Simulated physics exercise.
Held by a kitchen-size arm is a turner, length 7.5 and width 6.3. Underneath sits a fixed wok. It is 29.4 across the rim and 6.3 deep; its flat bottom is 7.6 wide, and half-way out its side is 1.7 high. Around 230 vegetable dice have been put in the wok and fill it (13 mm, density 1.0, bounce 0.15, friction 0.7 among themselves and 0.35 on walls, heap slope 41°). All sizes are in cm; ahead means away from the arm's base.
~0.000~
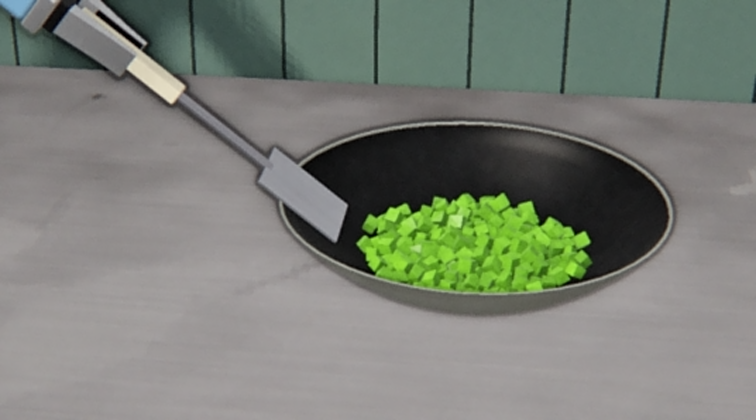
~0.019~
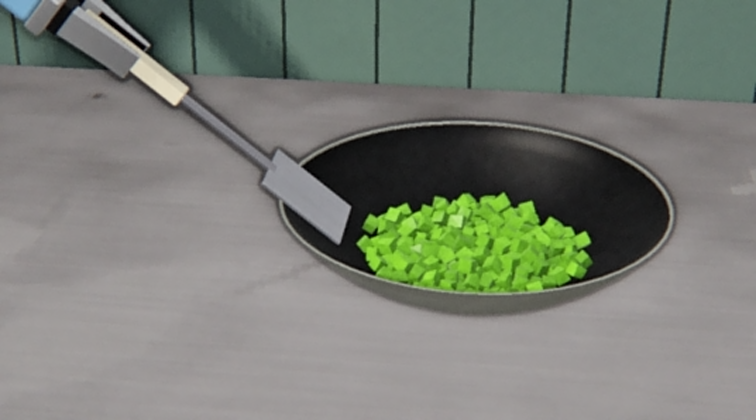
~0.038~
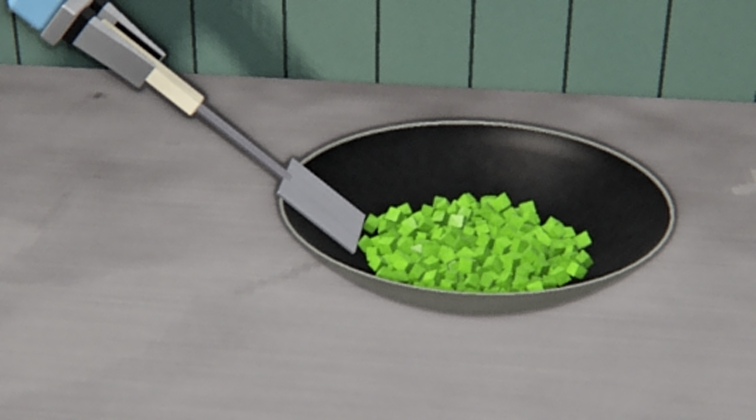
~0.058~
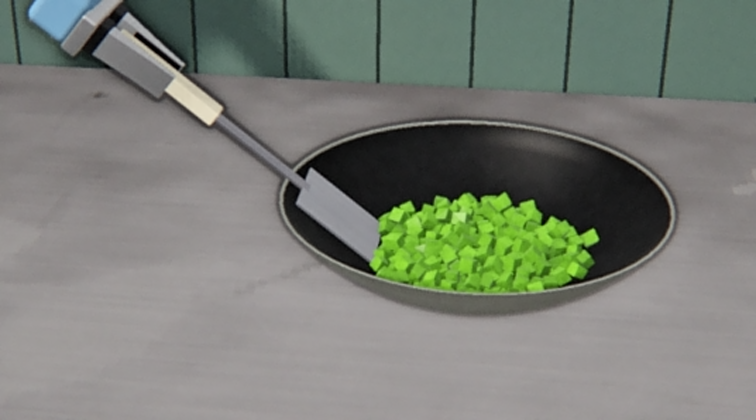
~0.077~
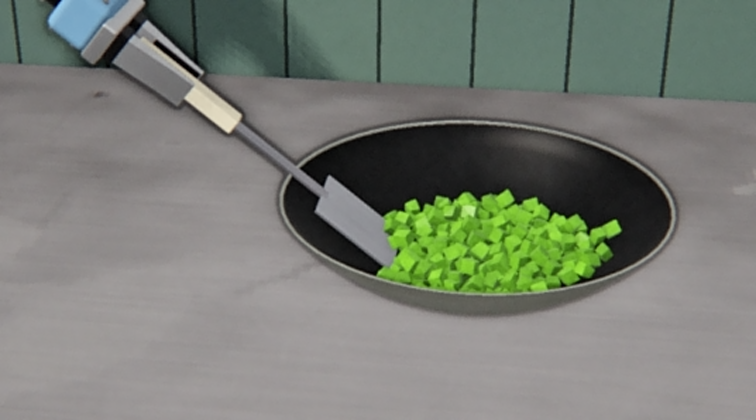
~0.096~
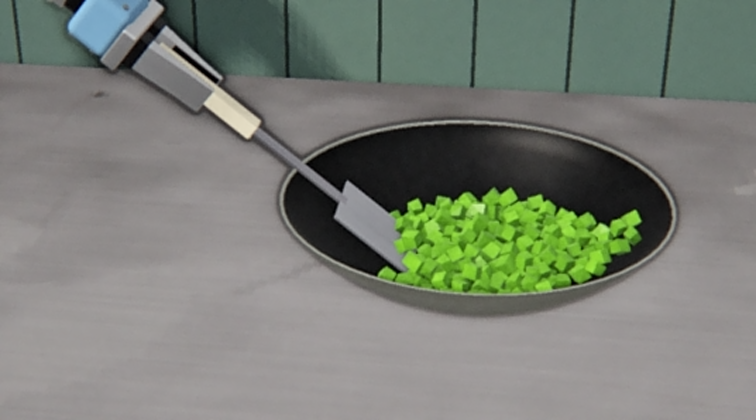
The footage shows a robotic arm lowering a flat turner into the left side of a black wok and sliding it rightward against a heap of bright green cubes, which shifts slightly to the right and loosens.
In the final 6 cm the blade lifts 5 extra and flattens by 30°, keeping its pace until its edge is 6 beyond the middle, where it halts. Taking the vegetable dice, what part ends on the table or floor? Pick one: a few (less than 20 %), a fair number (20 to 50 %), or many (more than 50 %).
A few, less than 20 %.
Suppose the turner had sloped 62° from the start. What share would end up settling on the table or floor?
That gives about 5 in a hundred.
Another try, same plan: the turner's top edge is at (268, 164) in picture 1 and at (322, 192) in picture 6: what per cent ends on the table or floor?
I'd put it at roughly 0 per cent.
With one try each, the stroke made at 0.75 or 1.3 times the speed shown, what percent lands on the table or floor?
The two tries give roughly 0 and 10 in a hundred.
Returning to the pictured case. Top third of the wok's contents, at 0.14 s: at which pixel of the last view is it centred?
I'd point to about (567, 242).
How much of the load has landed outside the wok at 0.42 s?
5 %.
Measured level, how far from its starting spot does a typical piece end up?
Some 5 cm.
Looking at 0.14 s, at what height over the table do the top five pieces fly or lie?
7 cm.
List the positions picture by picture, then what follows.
The turner top edge at (267, 165), sloping 39°; upper third of the load around (481, 243), from x 365 to 585, top at y 200; 232 in the wok, in the first picture.
The turner top edge at (270, 166), sloping 39°; upper third of the load around (481, 243), from x 365 to 585, top at y 200, in the second picture.
The turner top edge at (285, 176), sloping 39°; upper third of the load around (482, 243), from x 365 to 585, top at y 200, in the third picture.
The turner top edge at (304, 186), sloping 39°; upper third of the load around (486, 242), from x 380 to 590, top at y 200, in the fourth picture.
The turner top edge at (322, 193), sloping 39°; upper third of the load around (500, 239), from x 385 to 610, top at y 200, in the fifth picture.
The turner top edge at (341, 199), sloping 39°; upper third of the load around (512, 241), from x 385 to 630, top at y 195; 232 in the wok, in the sixth picture.
After 0.14 s, sloping 39°, highest piece 8 above the table; 231 in the wok, 1 on the blade or in flight.
After 0.19 s, sloping 26°, highest piece 9 above the table; 229 in the wok, 3 on the blade or in flight.
After 0.42 s, sloping 9°, highest piece 7 above the table; 223 in the wok, 6 on the table or floor, 3 on the blade or in flight.
After 1.47 s, sloping 9°, highest piece 6 above the table; 223 in the wok, 9 on the table or floor.
In the end, 223 in the wok, 9 on the table or floor. That is 4 % on the table or floor.
